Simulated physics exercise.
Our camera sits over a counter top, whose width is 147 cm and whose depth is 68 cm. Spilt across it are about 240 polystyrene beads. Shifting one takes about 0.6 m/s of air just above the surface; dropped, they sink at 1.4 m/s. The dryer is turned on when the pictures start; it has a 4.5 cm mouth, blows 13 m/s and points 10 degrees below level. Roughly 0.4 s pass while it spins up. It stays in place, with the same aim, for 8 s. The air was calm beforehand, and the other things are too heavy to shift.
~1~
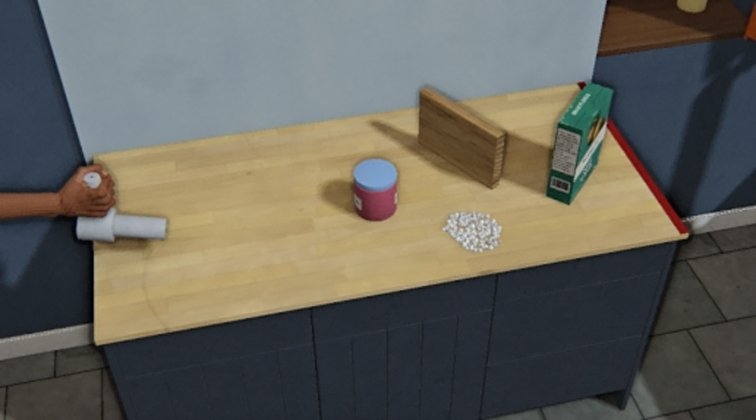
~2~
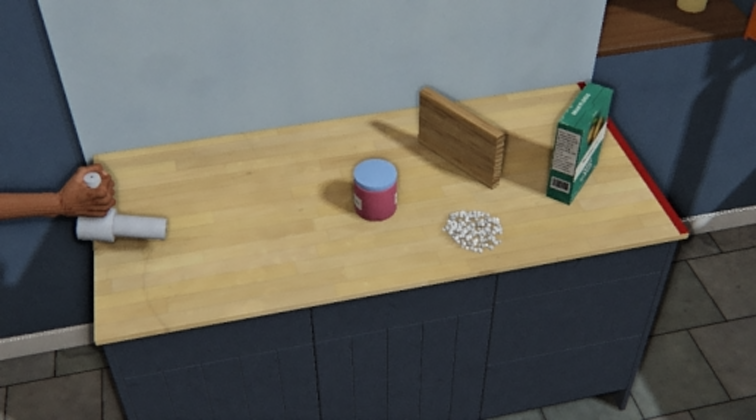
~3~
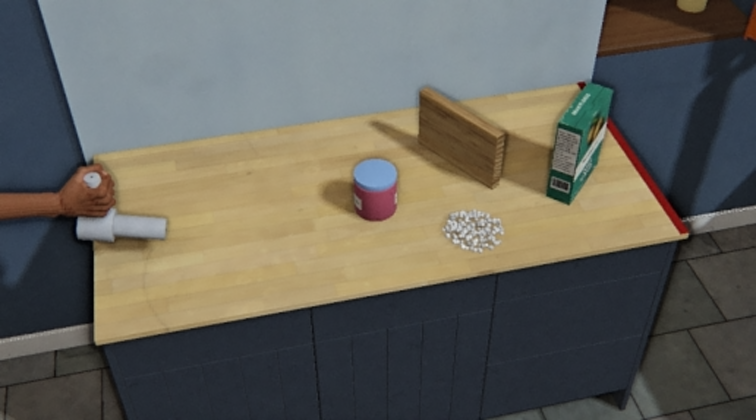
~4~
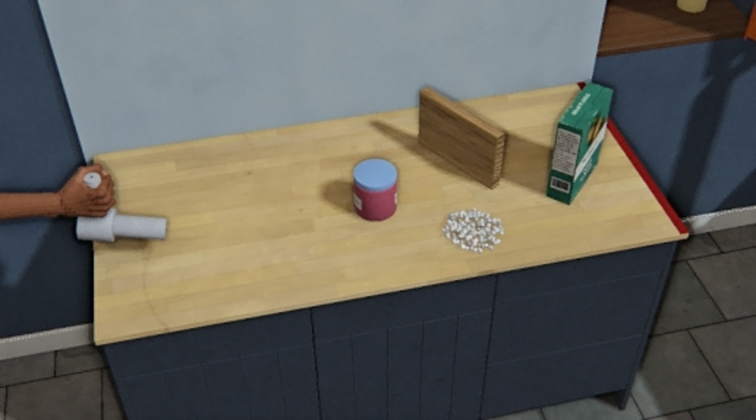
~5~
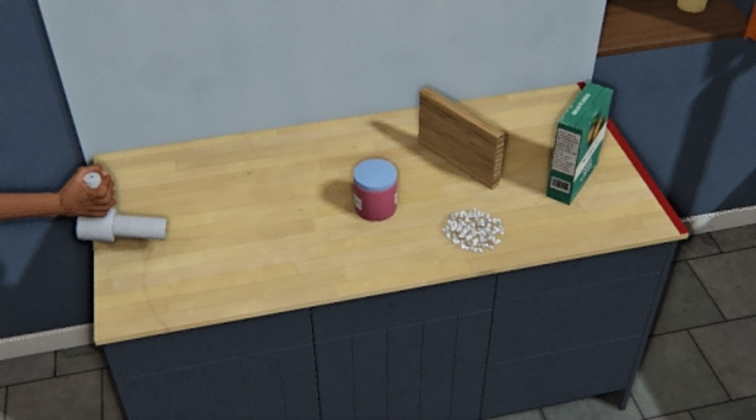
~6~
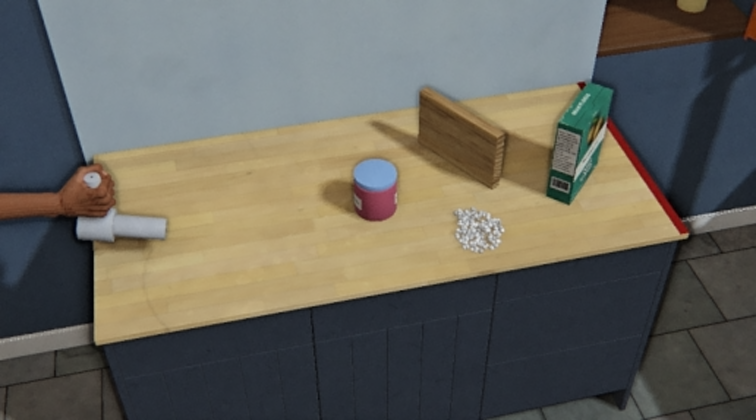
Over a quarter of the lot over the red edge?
Yes, my guess is the quarter mark gets passed at that edge.
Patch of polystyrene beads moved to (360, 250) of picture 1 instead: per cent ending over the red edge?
About 15 %.
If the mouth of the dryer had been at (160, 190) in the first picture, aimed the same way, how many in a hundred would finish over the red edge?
Some 0 %.
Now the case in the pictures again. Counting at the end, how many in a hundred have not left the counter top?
Roughly 10 in a hundred.
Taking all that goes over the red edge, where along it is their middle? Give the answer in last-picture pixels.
At roughly pixel (669, 203).
Then, 1.2 s after the last picture, 57 % are over the red edge; 90 % have settled or left.
Then, 2.2 s after the last picture, 58 % are over the red edge; 91 % have settled or left.
Then, 4.0 s after the last picture, 59 % are over the red edge; 92 % have settled or left.
Then, 7.6 s after the last picture, at the end, 60 % are over the red edge.
